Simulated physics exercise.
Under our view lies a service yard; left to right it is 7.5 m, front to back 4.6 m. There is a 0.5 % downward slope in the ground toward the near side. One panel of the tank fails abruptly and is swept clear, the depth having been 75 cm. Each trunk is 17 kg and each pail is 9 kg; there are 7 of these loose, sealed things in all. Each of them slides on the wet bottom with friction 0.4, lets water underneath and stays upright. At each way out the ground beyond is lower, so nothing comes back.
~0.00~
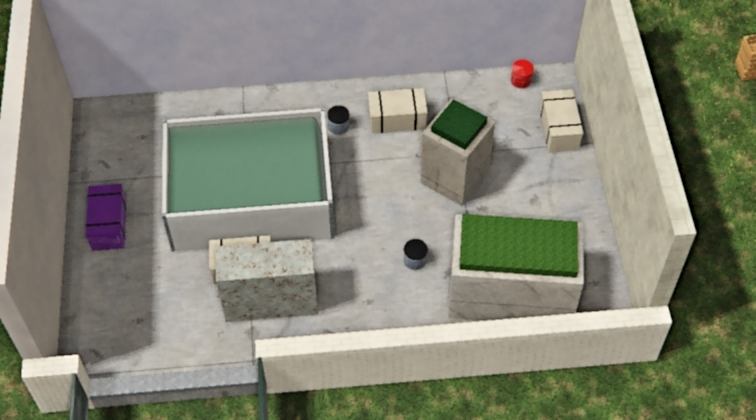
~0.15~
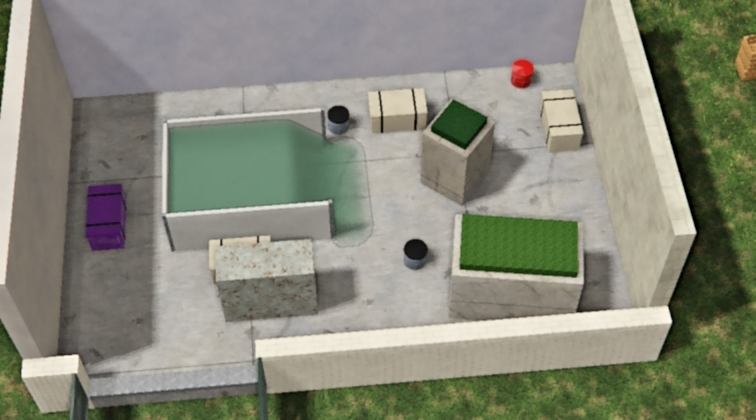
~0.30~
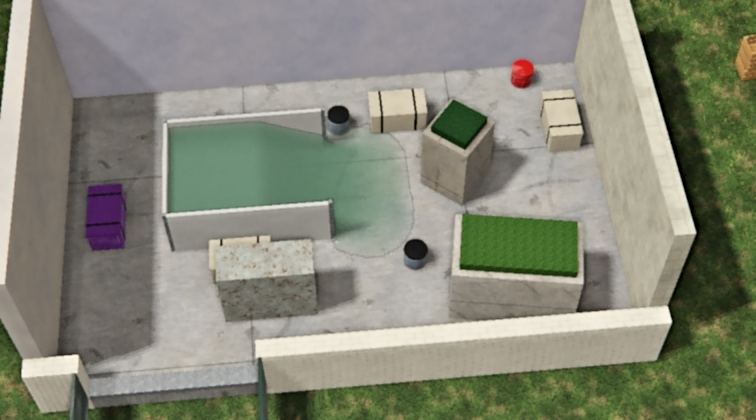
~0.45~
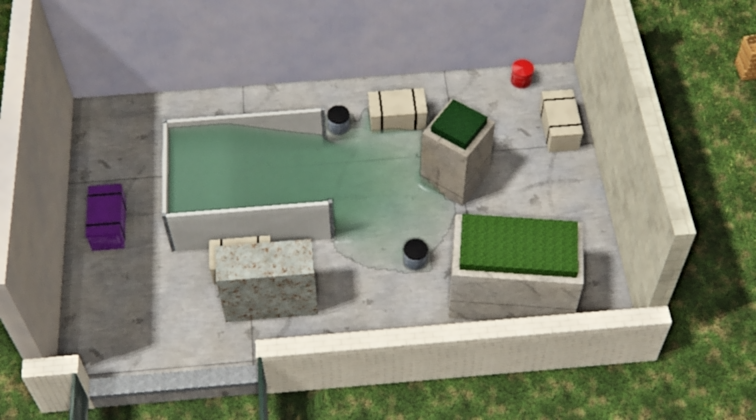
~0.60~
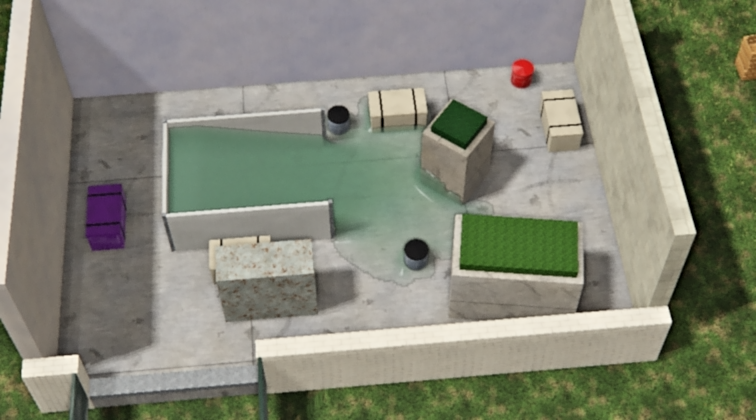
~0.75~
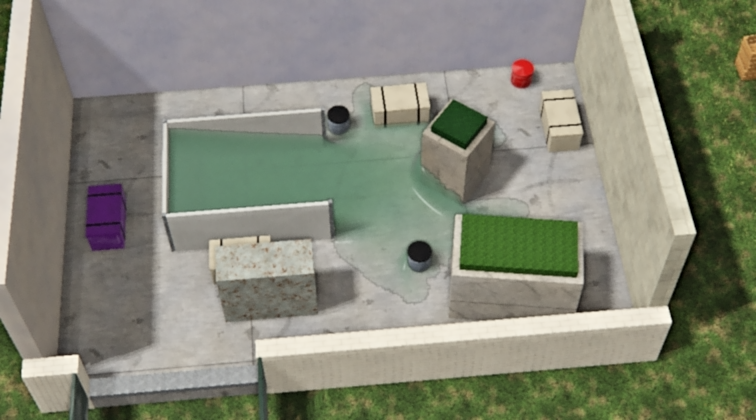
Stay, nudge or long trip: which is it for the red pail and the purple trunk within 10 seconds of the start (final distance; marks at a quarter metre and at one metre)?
In order: The red pail ought to be borne away; the purple trunk ought to budge somewhat.
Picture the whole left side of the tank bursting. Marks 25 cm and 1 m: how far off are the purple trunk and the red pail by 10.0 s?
Purple trunk: Displaced far; red pail: Displaced far.
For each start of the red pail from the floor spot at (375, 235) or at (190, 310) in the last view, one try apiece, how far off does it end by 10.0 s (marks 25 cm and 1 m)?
Well, it gets swept off on the first try and scarcely moves on the second.
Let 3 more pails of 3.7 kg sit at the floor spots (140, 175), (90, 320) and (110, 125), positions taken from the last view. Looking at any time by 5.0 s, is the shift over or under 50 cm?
Spot by spot, in turn: Falls short, falls short, falls short.
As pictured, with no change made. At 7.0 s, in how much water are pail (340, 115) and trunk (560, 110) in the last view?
Close to 7 and 11 centimetres.
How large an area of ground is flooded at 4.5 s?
Some 25 m2 of it.
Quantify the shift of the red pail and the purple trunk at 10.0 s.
The first is around 300 cm away, the second around 60 cm.
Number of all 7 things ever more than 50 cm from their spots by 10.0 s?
I count 6.
After 2.0 s the red pail is near (571, 59), 0.7 m from its start, afloat; the purple trunk is near (104, 209), 0.0 m from its start, aground; 0 of 7 are out; 1 afloat.
After 4.5 s the red pail is near (428, 87), 1.4 m from its start, afloat; the purple trunk is near (104, 209), 0.0 m from its start, aground; 0 of 7 are out; 2 afloat.
After 7.0 s the red pail is near (317, 92), 3.0 m from its start, aground; the purple trunk is near (104, 209), 0.0 m from its start, aground; 0 of 7 are out; 1 afloat.
After 10.0 s the red pail is near (316, 93), 3.1 m from its start, aground; the purple trunk is near (150, 186), 0.7 m from its start, afloat; 0 of 7 are out; 4 afloat.
